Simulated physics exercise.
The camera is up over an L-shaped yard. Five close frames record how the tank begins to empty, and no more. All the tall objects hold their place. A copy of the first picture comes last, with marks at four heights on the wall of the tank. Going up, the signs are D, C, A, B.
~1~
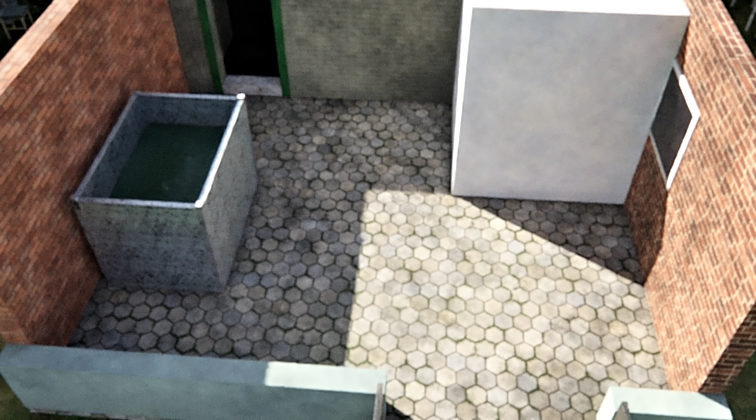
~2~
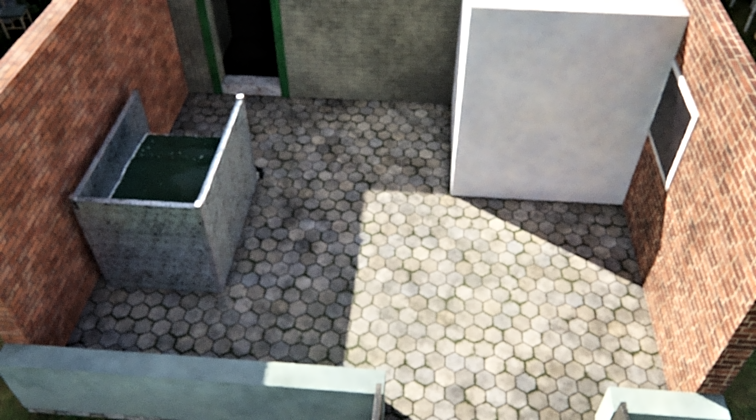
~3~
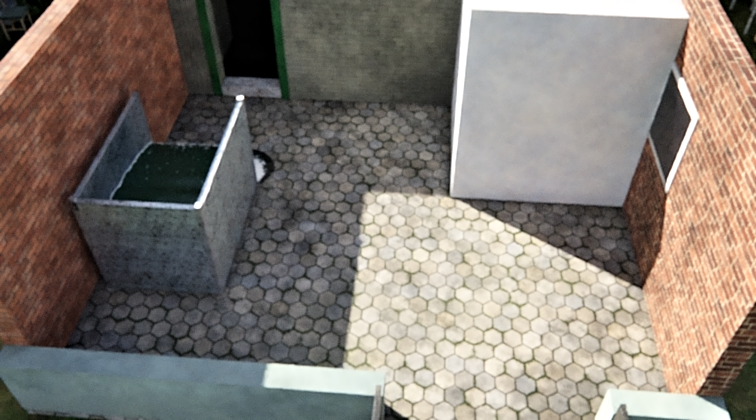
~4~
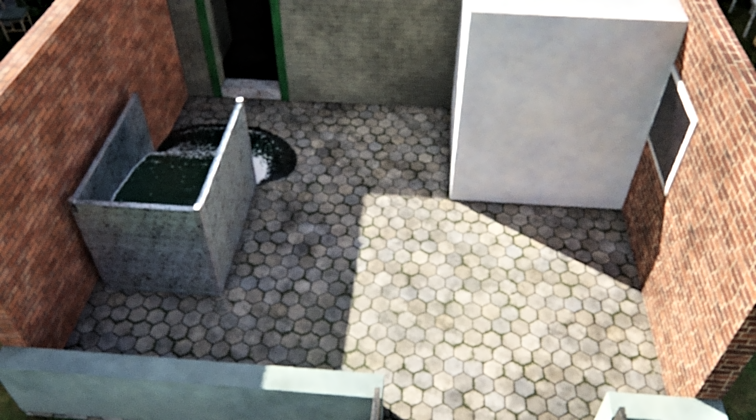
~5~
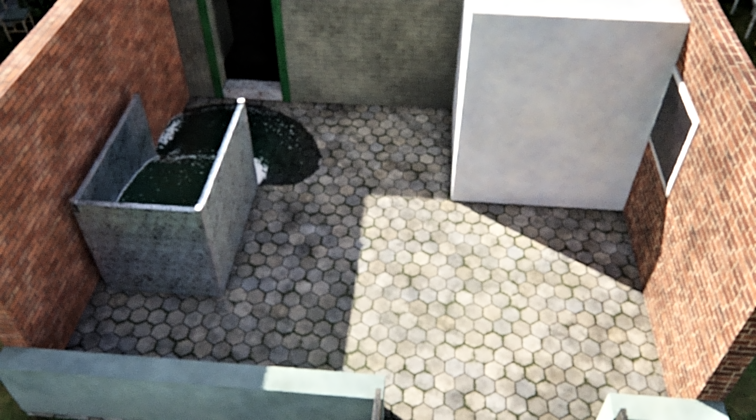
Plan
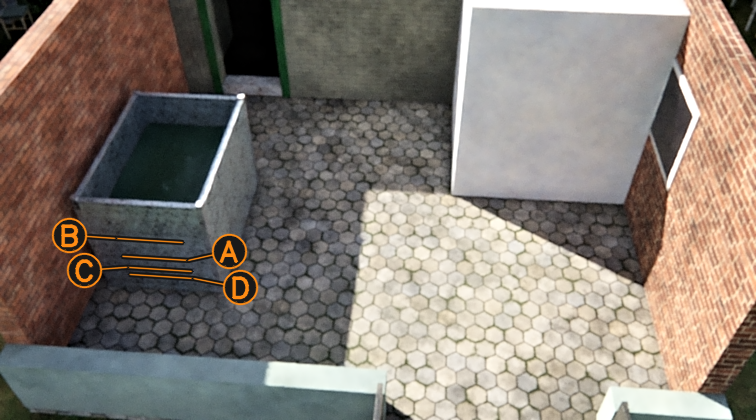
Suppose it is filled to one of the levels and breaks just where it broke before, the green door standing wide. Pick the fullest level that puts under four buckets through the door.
Mark C just does it.
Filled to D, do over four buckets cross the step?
No, that is safe.
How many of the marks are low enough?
Two of them.
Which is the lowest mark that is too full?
A.
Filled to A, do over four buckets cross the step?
Yes, that goes wrong.
In orange, A at (155, 258); B at (148, 240); C at (159, 269); D at (161, 276); from the bottom up D, C, A, B.
With A, about 10 bucketfuls get in.
With B, dozens of bucketfuls pour in.
With C, a bucket or two gets in.
With D, nothing gets over.
